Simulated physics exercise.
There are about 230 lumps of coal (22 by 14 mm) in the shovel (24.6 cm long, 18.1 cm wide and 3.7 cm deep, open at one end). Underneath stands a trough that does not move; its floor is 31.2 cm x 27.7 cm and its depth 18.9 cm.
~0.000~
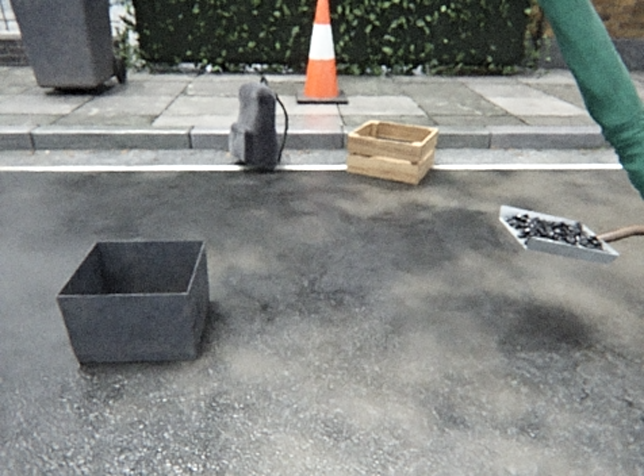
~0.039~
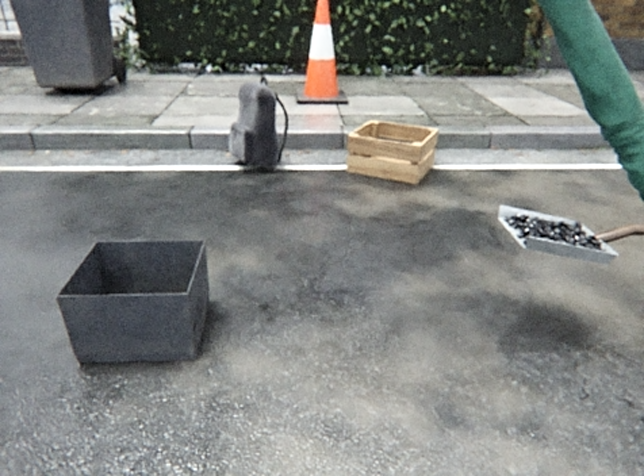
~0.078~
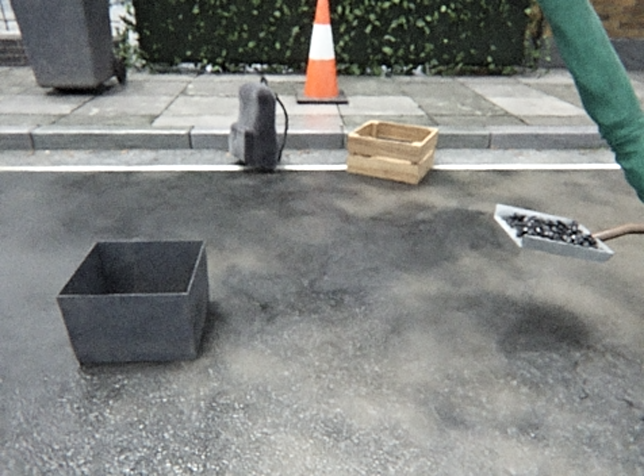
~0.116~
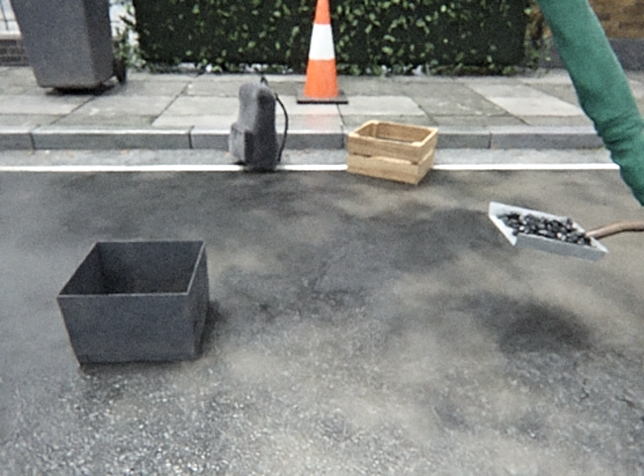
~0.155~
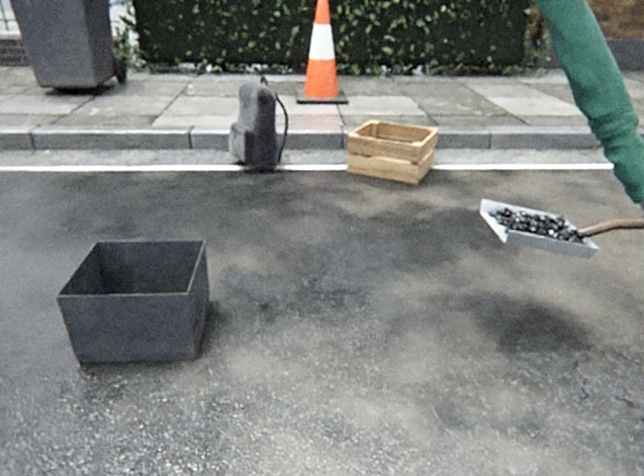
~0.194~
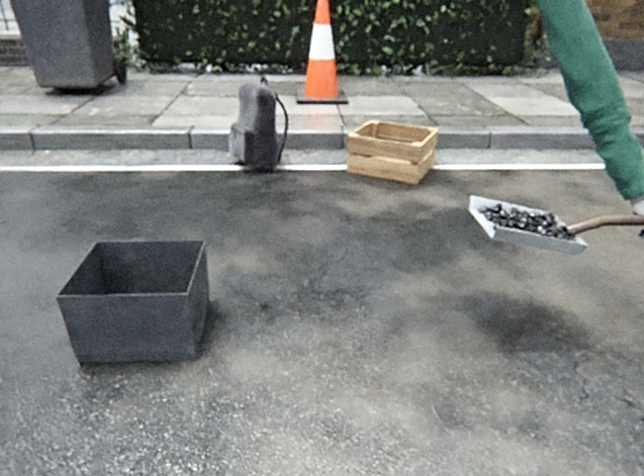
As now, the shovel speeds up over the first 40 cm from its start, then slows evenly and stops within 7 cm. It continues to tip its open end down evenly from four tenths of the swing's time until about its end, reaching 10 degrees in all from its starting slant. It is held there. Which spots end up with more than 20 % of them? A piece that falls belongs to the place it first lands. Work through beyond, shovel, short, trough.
Outcome: Beyond: Will be left with a fifth or less; shovel: Will be left with a fifth or less; short: Will be left with more than a fifth; trough: Will be left with more than a fifth.
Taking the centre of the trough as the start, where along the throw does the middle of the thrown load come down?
Offset: Approx. 15 cm short.
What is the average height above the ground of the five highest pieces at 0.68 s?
45 centimetres or thereabouts.
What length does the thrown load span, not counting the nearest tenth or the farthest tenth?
It stretches some 35 cm.
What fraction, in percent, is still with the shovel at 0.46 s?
Roughly 90 %.
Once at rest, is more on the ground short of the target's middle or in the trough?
More ends on the ground short of the target's middle.
After 0.34 s, tilt 8 degrees; shovel 100 %; middle of all pieces near (467, 202).
After 0.46 s, tilt 3 degrees; shovel 90 %, in the air 10 %; middle of all pieces near (384, 178).
After 0.57 s, tilt 2 degrees; shovel 5 %, in the air 95 %; middle of all pieces near (307, 185).
After 0.68 s, tilt 2 degrees; trough 15 %, in the air 85 %; middle of all pieces near (236, 229).
At rest (1.8 s), beyond 0 %, shovel 0 %, short 60 %, trough 40 %.
